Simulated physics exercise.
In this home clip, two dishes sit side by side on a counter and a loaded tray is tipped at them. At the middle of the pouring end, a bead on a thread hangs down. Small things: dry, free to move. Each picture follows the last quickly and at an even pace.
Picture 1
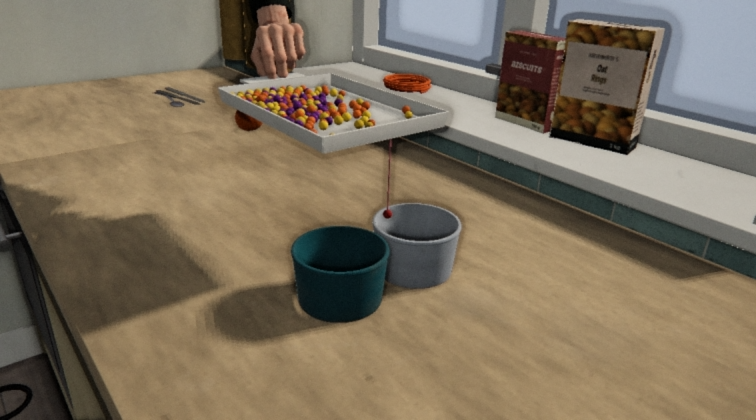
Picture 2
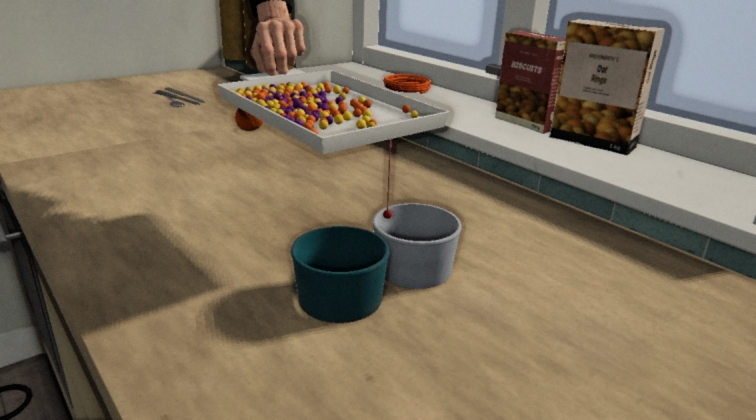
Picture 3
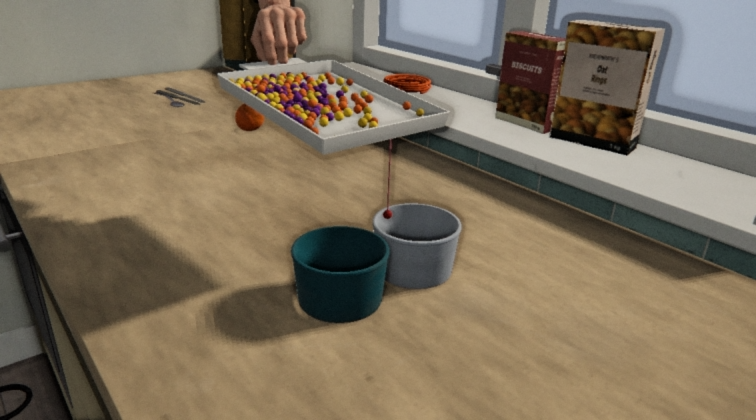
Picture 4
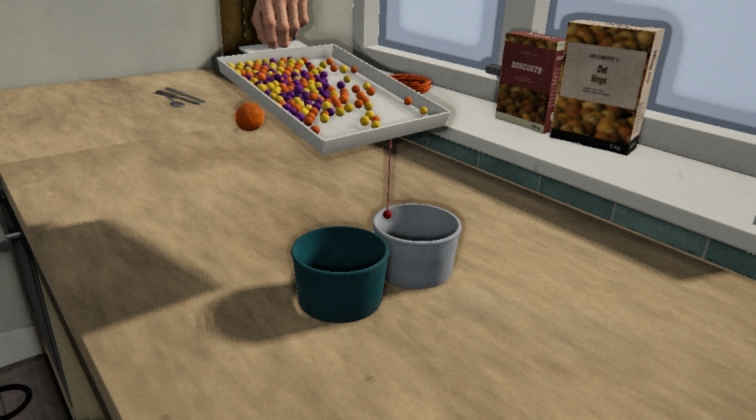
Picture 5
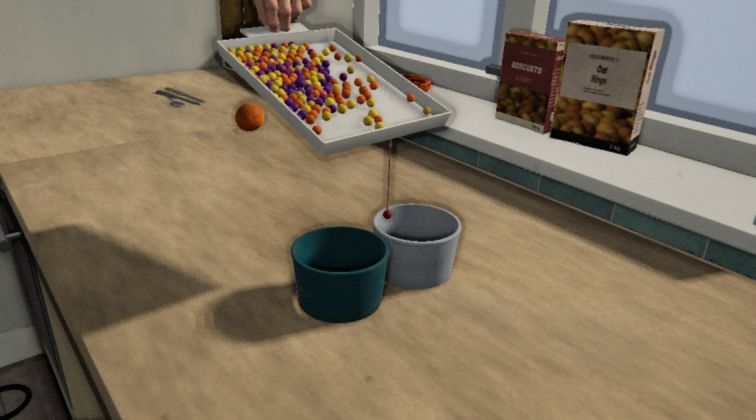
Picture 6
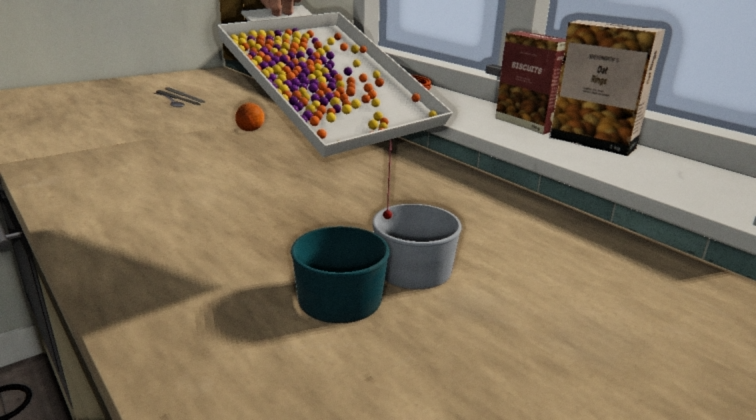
A white tray of colorful beads, held by a hand at its far end, tilted gradually toward two bowls on the counter, its near left corner lowest, and the beads began spreading loosely across it.
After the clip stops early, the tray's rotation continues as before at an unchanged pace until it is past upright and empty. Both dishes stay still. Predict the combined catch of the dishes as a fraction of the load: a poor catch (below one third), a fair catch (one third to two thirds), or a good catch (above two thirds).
The catch works out at one third to two thirds of everything on the tray.
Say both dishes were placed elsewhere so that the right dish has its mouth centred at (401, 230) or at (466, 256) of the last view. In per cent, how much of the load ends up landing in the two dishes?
Roughly 40% the first time and 30% the second time.
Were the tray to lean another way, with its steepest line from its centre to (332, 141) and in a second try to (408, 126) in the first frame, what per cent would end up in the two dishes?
Roughly 90 % in the first case and 50 % in the second.
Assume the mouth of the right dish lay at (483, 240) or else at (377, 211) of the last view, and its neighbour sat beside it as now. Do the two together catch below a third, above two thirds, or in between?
For the first spot it's the middle third, and for the next one it's below one third.
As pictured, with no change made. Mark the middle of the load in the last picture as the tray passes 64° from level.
Close to (373, 126).
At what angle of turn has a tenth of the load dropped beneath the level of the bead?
70 degrees.
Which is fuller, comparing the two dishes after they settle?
Observed: The left-side one.
Shortly afterwards, tray tipped steeply; the bulk on the tray; only a few in the left dish; only a few outside both; a little in the air.
Next, tray tipped past a quarter turn; near a quarter on the tray; near a quarter in the left dish; a little in the right dish; near a quarter outside both; near a quarter in the air.
Some moments later, tray tipped past a quarter turn; near a third in the left dish; a little in the right dish; near half outside both.
In the end, tray tipped past a quarter turn; near a third in the left dish; a little in the right dish; near half outside both.
